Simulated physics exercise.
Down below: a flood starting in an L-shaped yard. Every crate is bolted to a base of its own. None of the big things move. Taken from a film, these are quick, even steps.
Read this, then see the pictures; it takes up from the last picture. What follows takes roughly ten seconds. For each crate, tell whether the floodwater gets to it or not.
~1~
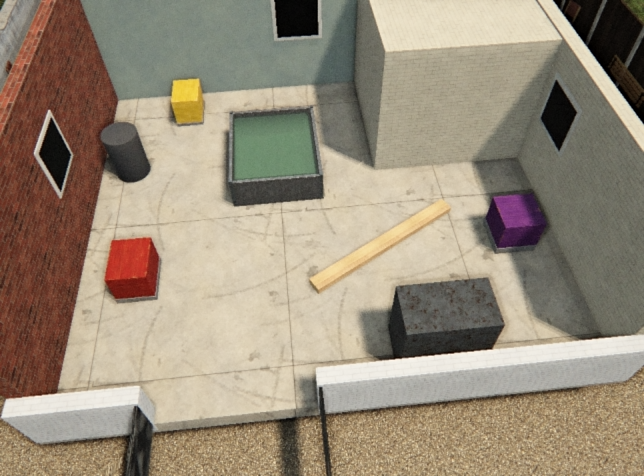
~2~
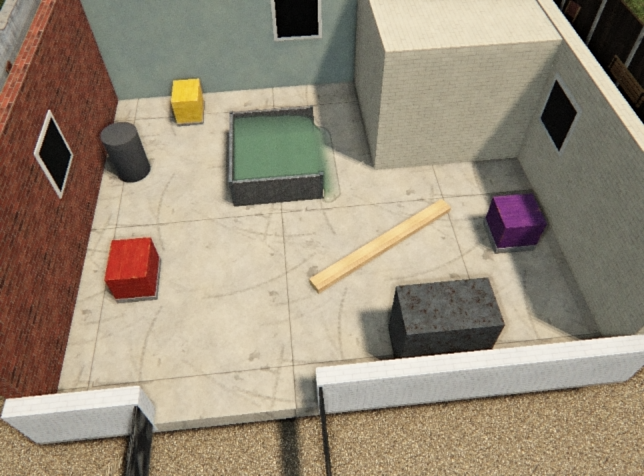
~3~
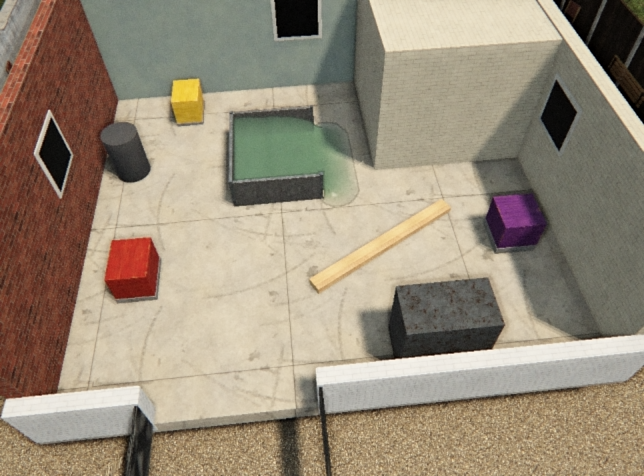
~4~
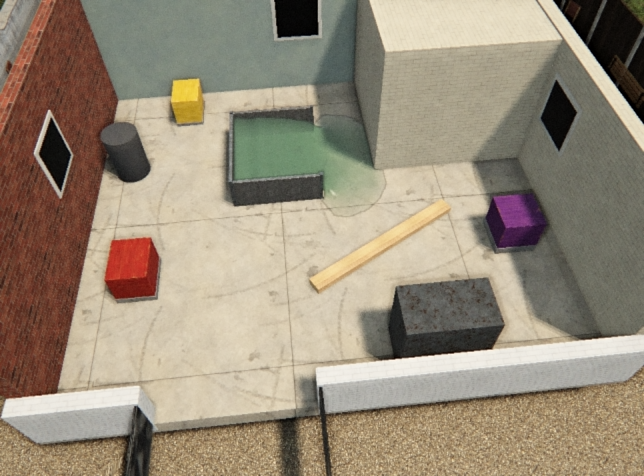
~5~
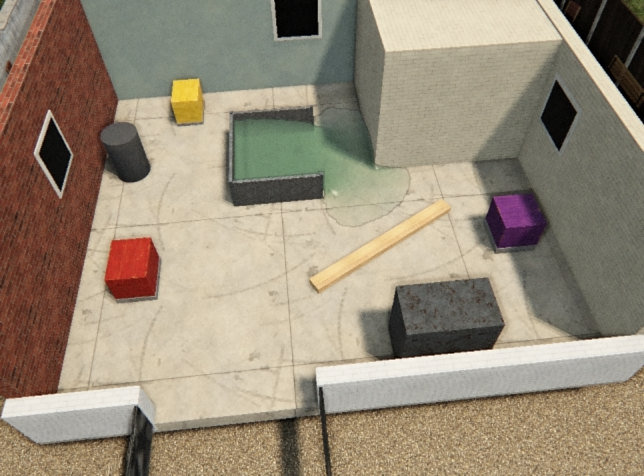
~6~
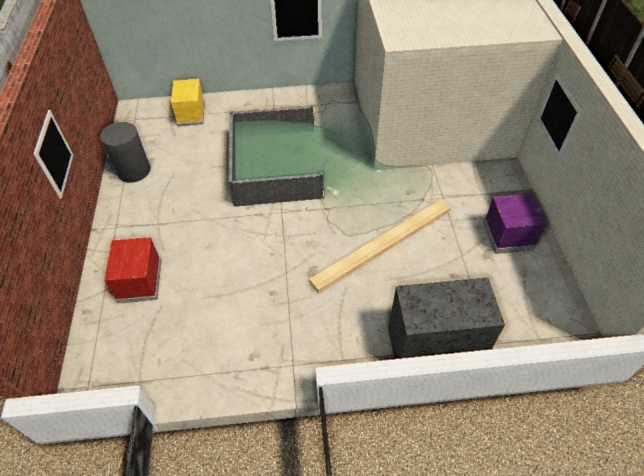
Crate by crate: Yellow crate - reached; purple crate - not reached; red crate - not reached.
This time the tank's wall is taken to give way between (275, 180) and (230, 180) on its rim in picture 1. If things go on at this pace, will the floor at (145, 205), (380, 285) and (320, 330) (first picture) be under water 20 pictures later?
Well, the first one's left untouched, the second's left untouched, and the third's sodden.
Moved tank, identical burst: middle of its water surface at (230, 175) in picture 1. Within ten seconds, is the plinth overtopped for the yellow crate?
I'd say yellow is overrun.
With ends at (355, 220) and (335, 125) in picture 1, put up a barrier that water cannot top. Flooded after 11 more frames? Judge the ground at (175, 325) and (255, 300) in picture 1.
In order, I'd call them bare and inundated.
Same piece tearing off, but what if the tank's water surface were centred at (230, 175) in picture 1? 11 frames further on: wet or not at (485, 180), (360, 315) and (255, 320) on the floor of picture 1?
First drenched; next unwetted; last unwetted.
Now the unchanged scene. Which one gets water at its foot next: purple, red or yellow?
The one in purple, then.
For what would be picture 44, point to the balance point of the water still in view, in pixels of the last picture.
I'd point to (320, 189).
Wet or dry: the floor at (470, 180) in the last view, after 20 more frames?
That point would be inundated.
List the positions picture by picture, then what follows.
The first frame shows the water tank at (274, 145) is whole and still.
In the second frame, the front is at (332, 197), out from the gap at (315, 155).
In the third frame, the front is at (342, 201), out from the gap at (315, 157).
In the fourth frame, the front is at (363, 207), out from the gap at (315, 157).
In the fifth frame, the front is at (397, 199), out from the gap at (315, 157).
In the sixth frame, water pours out at (315, 158) and has run to (427, 179).
A moment on, water covers 15 % of the floor; the yellow crate not reached, the purple crate not reached, the red crate not reached.
Next, water covers 25 % of the floor; the yellow crate not reached, the purple crate water round its plinth, the red crate not reached.
Then, water covers 40 % of the floor; the yellow crate water round its plinth, the purple crate water round its plinth, the red crate not reached.
Later, water covers 70 % of the floor; the yellow crate water round its plinth, the purple crate water round its plinth, the red crate water round its plinth.
In the end, water covers 90 % of the floor; the yellow crate was topped, the purple crate stayed above the water, the red crate stayed above the water.
